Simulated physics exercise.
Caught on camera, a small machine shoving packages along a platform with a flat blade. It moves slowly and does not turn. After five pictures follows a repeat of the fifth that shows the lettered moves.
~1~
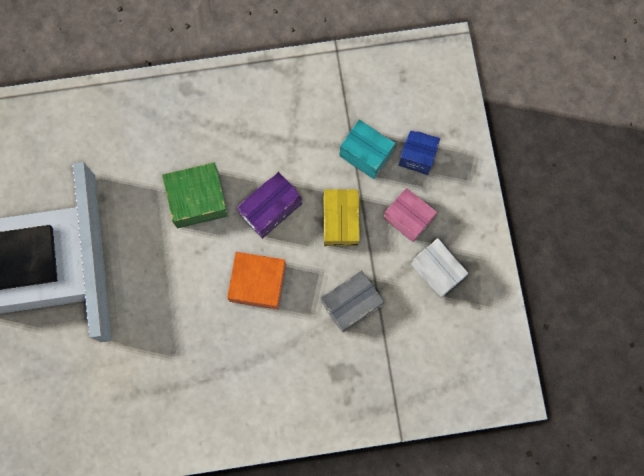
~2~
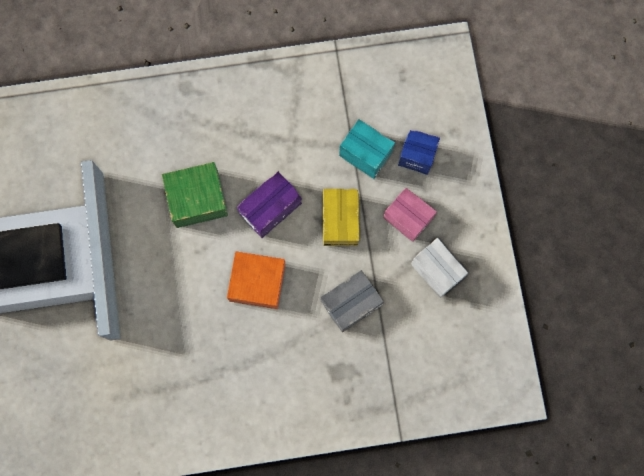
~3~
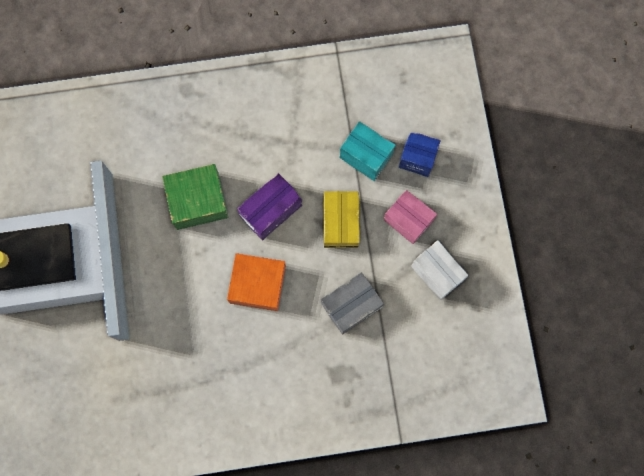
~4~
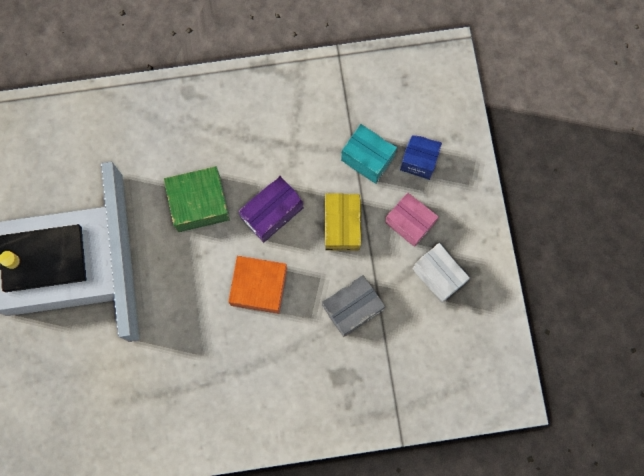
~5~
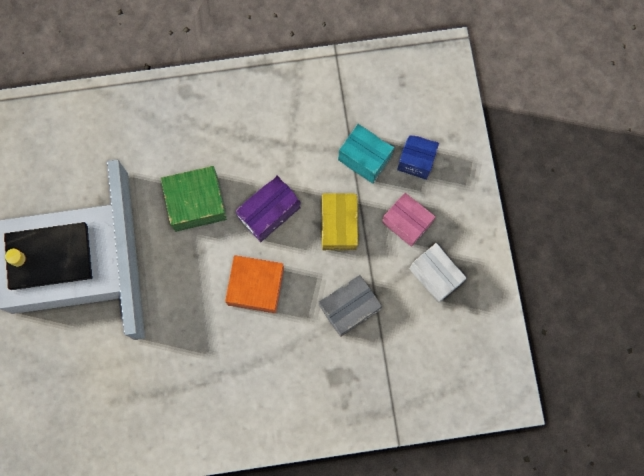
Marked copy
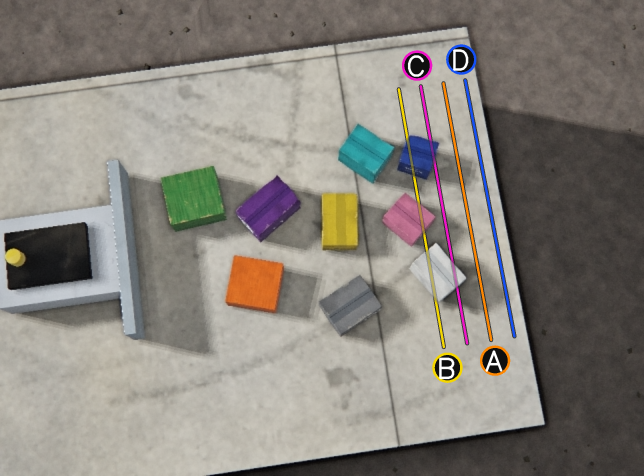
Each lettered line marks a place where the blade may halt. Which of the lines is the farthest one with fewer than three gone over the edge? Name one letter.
As far as mark B.
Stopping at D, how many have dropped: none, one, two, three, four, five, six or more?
Six or more.
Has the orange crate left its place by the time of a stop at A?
By then, yes.
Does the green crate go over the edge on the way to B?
No.
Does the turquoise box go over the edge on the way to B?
No.
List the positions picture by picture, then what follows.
Purple parcel (270, 205); blue parcel (419, 152); green crate (196, 196), in the first frame.
Robot (28, 256); white parcel (438, 268), in the second frame.
Robot (38, 256); pink box (410, 217), in the third frame.
Robot (49, 257); orange crate (258, 285), in the fourth frame.
Robot (54, 255); purple parcel (269, 209); blue parcel (418, 157); green crate (194, 199), in the fifth frame.
On the marked copy, A at (467, 208); B at (421, 214); C at (443, 211); D at (489, 204).
Taking B. A third of the way, robot (163, 239); green crate (259, 191); yellow box (348, 221).
Two thirds of the way, robot (271, 224); pink box (454, 242); blue parcel (436, 154).
When it is over, robot (355, 212); blue parcel over the edge; pink box over the edge; two fallen.
As for the rest, A drops four; C drops four; D drops seven.
